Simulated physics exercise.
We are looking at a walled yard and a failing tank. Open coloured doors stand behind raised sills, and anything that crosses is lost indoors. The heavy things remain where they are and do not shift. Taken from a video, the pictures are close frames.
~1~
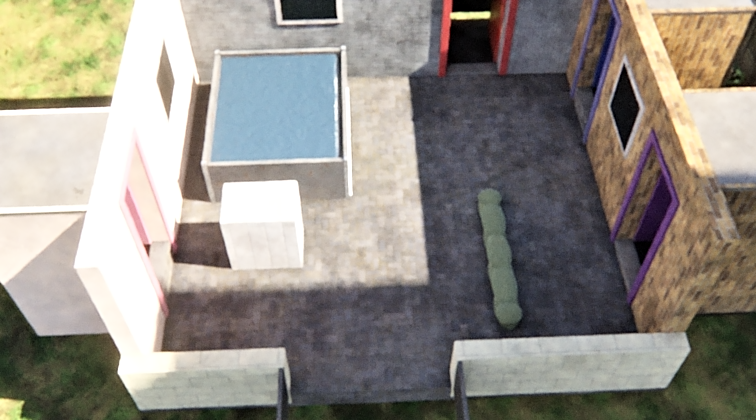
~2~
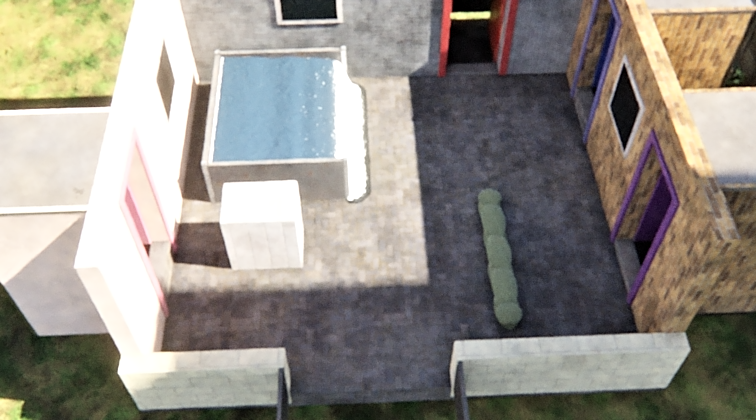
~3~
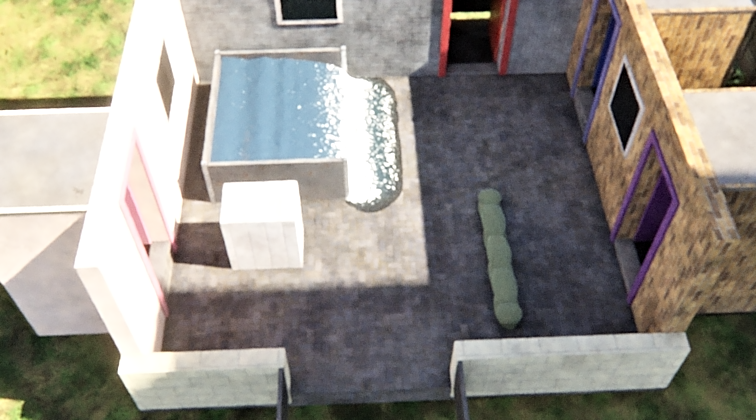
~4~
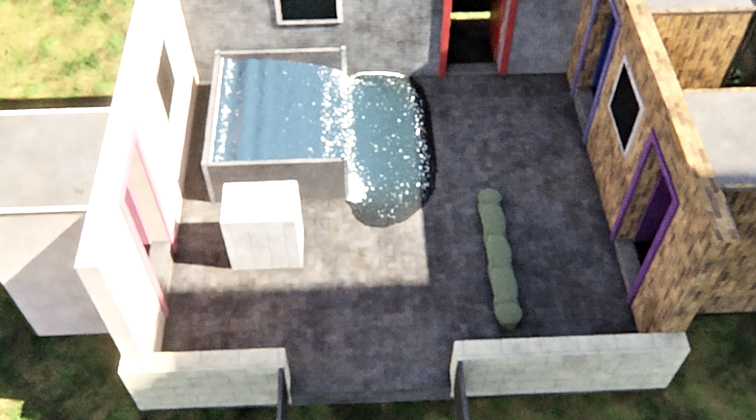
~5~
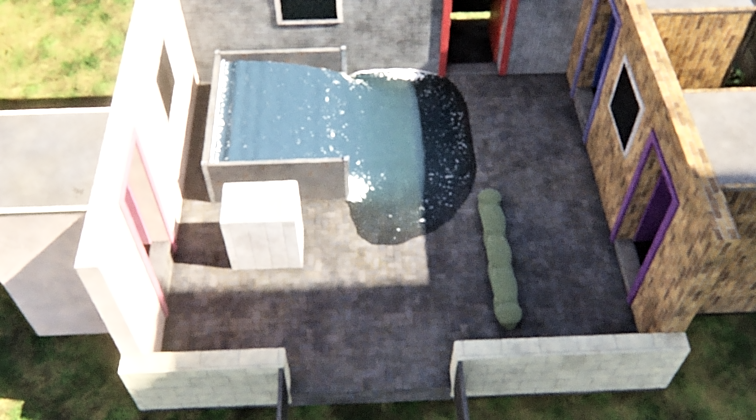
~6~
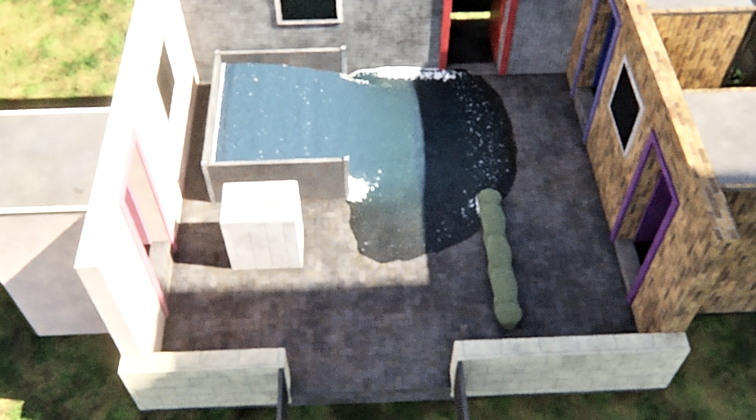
The clip shows a walled yard with open coloured doors, where a still tank of water gives way on its right side and water pours out, spreading rightward across the paving to the upper end of a low green barrier.
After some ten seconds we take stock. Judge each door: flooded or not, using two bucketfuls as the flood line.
The blue door is flooded. The red door is flooded. The pink door is not flooded. The purple door is flooded.
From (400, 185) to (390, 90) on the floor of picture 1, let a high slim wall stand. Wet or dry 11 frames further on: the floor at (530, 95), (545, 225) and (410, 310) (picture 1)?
Taking the three spots in turn, they are inundated, unwetted and inundated.
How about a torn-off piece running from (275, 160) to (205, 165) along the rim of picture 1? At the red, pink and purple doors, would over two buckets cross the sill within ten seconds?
The red door tops the limit, the pink door remains within the limit and the purple door remains within the limit.
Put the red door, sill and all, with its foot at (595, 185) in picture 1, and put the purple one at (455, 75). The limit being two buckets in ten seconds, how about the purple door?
Checking it, I find the purple door overflows.
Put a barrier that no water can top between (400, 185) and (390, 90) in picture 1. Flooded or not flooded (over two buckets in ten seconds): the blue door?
Reading for blue: It gets too little.
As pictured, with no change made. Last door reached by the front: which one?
Answer - the pink door.
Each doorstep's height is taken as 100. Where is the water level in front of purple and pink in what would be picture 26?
I'd put the first at close to 120 per cent and the second at close to 0 per cent.
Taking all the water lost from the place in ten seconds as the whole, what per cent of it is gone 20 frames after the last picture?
About 30 per cent.
A moment on, water covers 45 % of the floor; the blue door under two buckets in, the red door under two buckets in, the pink door not reached, the purple door not reached.
Next, water covers 55 % of the floor; the blue door over two buckets in, the red door over two buckets in, the pink door not reached, the purple door wet at the sill, nothing in.
Then, water covers 65 % of the floor; the blue door far over two buckets in, the red door far over two buckets in, the pink door not reached, the purple door under two buckets in.
Later, water covers 85 % of the floor; the blue door far over two buckets in, the red door far over two buckets in, the pink door not reached, the purple door over two buckets in.
In the end, water covers 95 % of the floor; the blue door far over two buckets in, the red door far over two buckets in, the pink door wet at the sill, nothing in, the purple door far over two buckets in.
